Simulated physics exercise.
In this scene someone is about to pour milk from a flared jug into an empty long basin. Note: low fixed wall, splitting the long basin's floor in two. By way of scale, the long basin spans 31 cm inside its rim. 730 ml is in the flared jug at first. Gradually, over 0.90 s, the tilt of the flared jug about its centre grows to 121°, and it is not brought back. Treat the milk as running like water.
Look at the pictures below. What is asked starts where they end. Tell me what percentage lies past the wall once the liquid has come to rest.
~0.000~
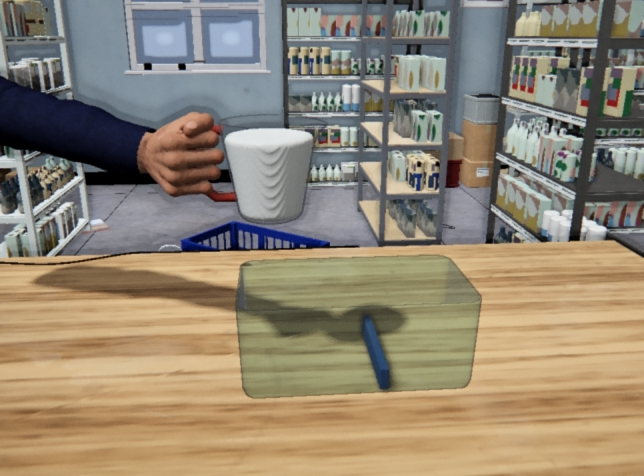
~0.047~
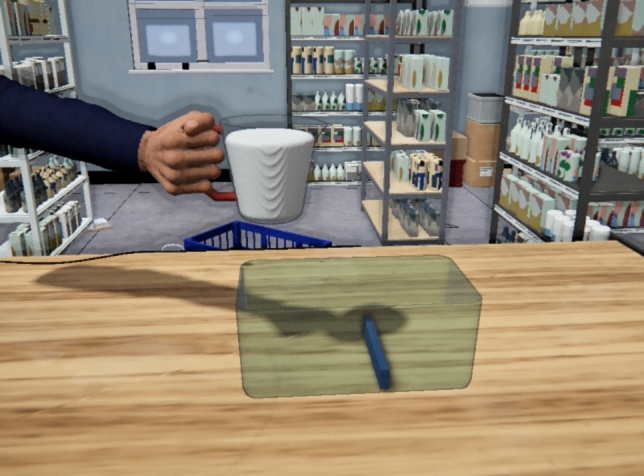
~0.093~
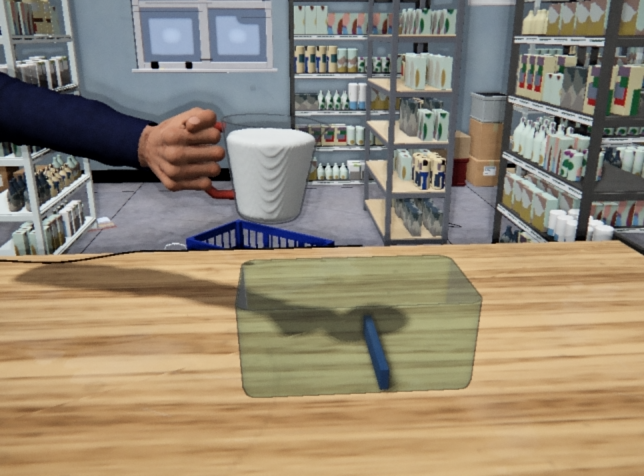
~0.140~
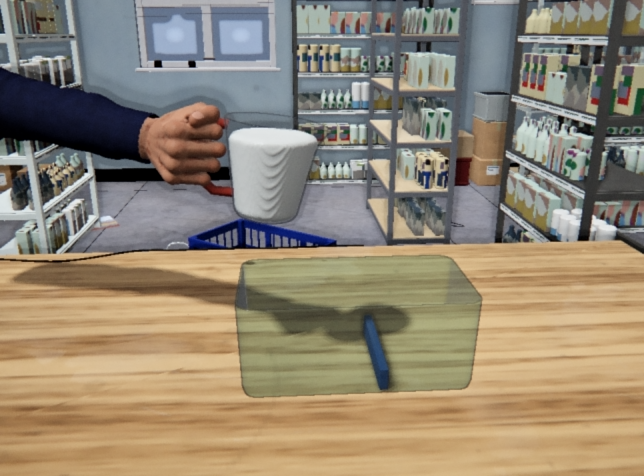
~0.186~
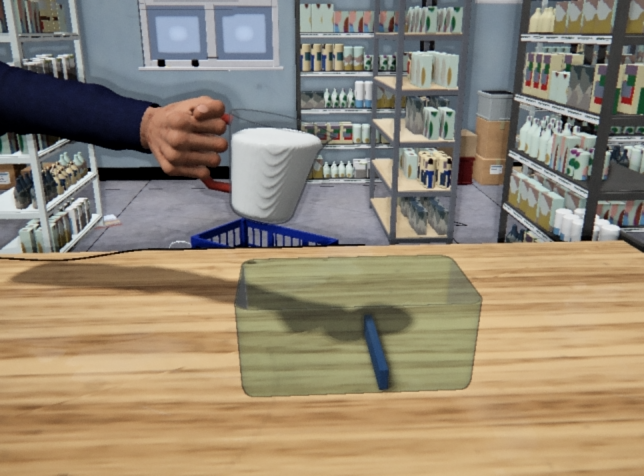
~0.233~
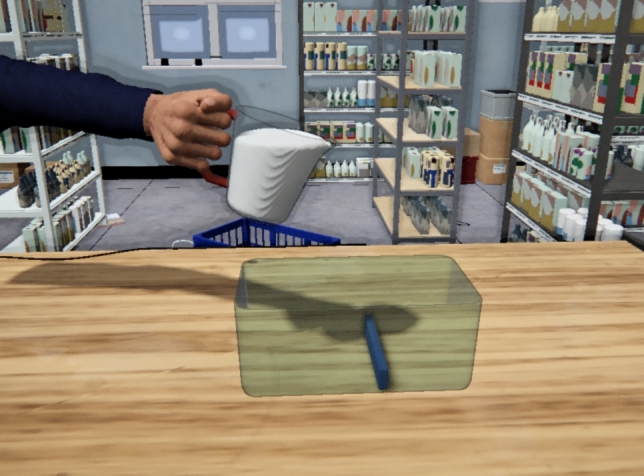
Some 43 per cent.
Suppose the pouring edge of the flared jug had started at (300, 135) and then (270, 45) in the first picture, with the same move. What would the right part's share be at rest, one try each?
The first try gives 15 percent and the second 15 percent.
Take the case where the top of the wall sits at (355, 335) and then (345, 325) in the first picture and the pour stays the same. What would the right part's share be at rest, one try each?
70 per cent first, 80 per cent second.
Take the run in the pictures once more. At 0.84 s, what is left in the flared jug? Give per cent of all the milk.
4 %.
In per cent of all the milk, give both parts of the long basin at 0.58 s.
Lab note: Left near 1, right near 16.
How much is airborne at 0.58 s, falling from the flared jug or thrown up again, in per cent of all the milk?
Near 28 per cent at that time.
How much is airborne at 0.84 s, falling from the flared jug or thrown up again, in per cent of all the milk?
Estimate: Around 10 per cent.
Then, 0.58 s in, the tilt is 88° and 55 per cent is still to pour, 1 is left of the wall and 15 right of it.
Then, 0.84 s in, the tilt is 120° and 4 per cent is still to pour, 45 is left of the wall and 42 right of it.
Then, 1.11 s in, the tilt is 121° and 0 per cent is still to pour, 55 is left of the wall and 43 right of it.
Then, 1.40 s in, the tilt is 121° and 0 per cent is still to pour, 55 is left of the wall and 43 right of it.
Finally, 55 per cent lies left of the wall, 43 right of it and 2 outside.
